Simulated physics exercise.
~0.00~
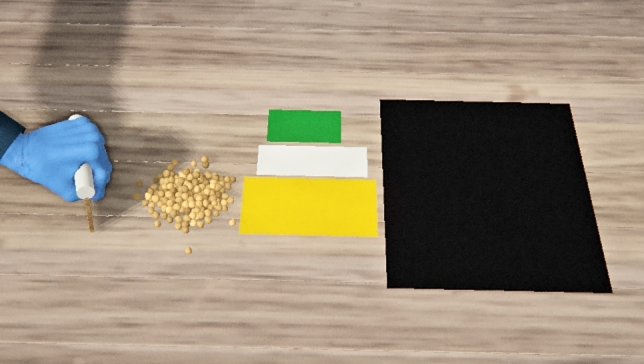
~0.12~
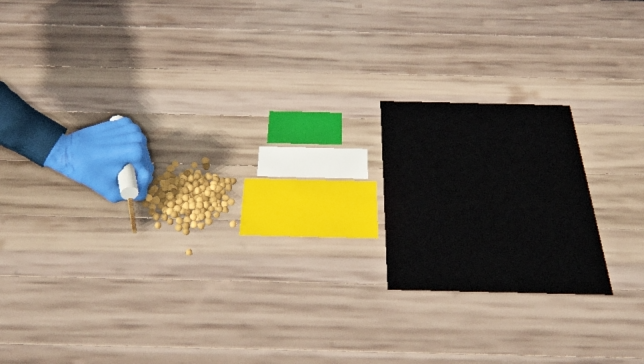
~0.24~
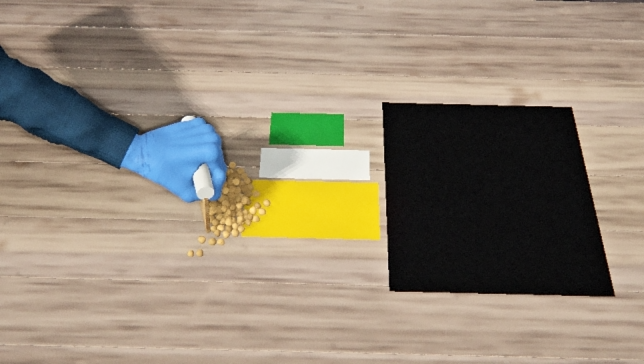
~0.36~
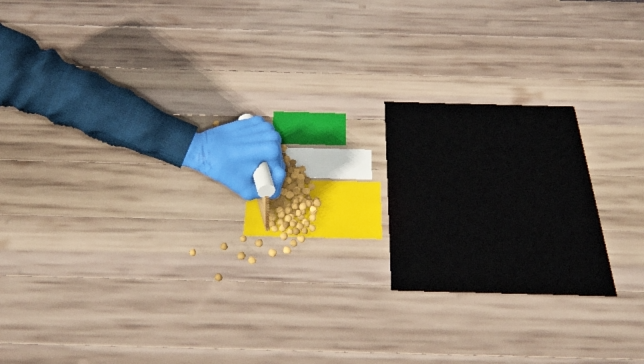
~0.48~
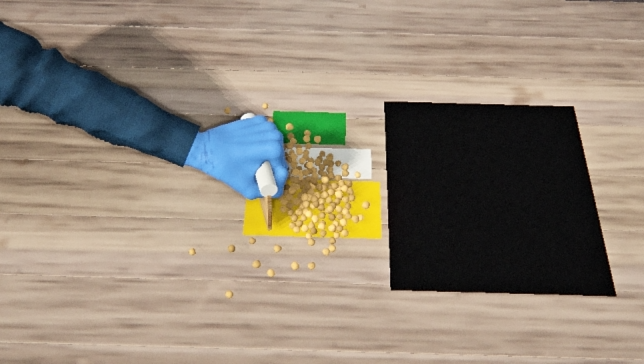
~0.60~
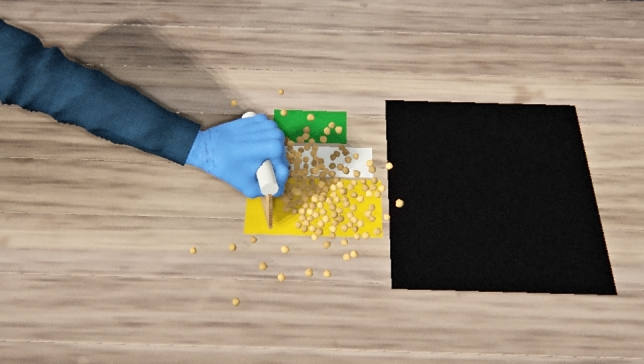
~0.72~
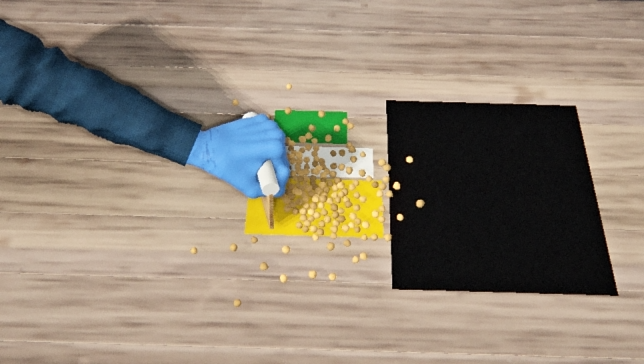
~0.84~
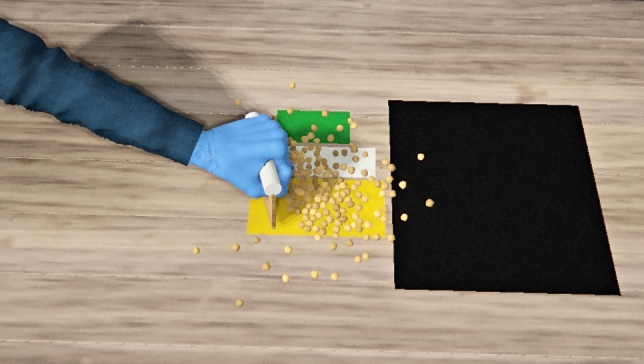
A gloved hand pushes dried chickpeas right with a scraper, scattering them mostly across coloured mats.
